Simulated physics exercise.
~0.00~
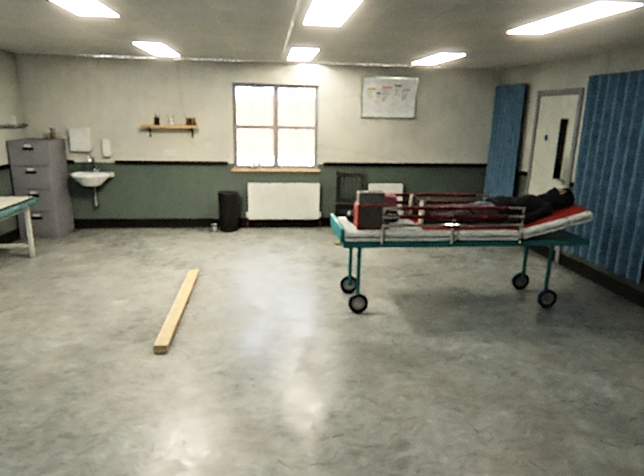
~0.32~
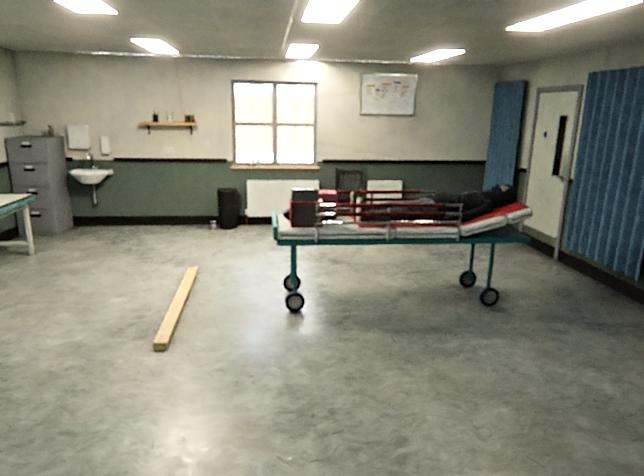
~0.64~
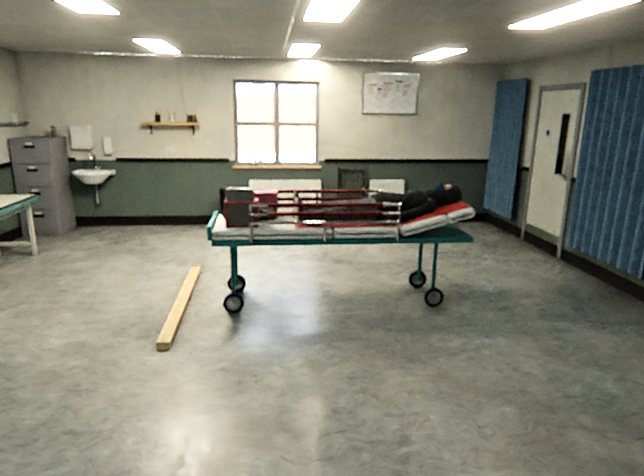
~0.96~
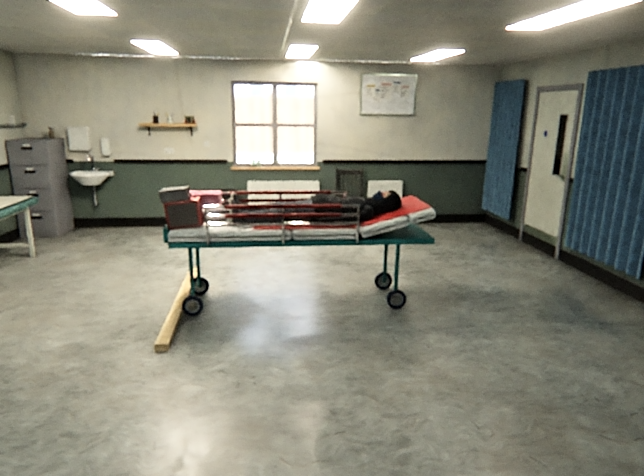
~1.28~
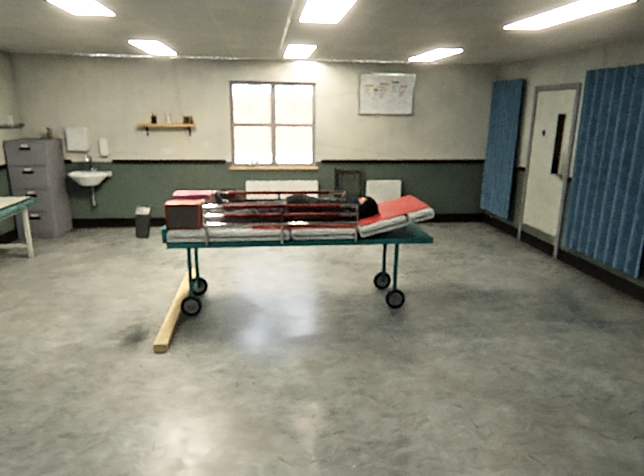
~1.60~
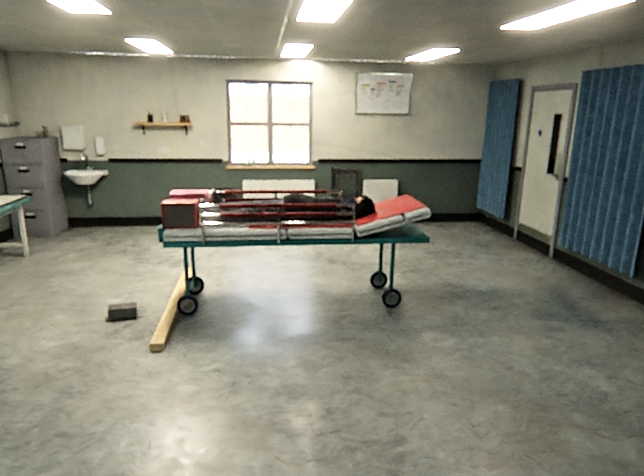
A teal-framed ward trolley rolls leftward across a grey-floored treatment room, seen from the side by a slightly swaying camera, towards a wooden sill lying on the floor. On it a limp person in dark clothes lies with the head towards the raised red right end, behind rails, with a grey box, a red monitor and other items at the left. The wheels meet the sill and the trolley halts, staying flat. The person slides a little left, while the grey box tips off the left end, tumbles down and lands upside down on the floor. The monitor, the other items and the person remain aboard.
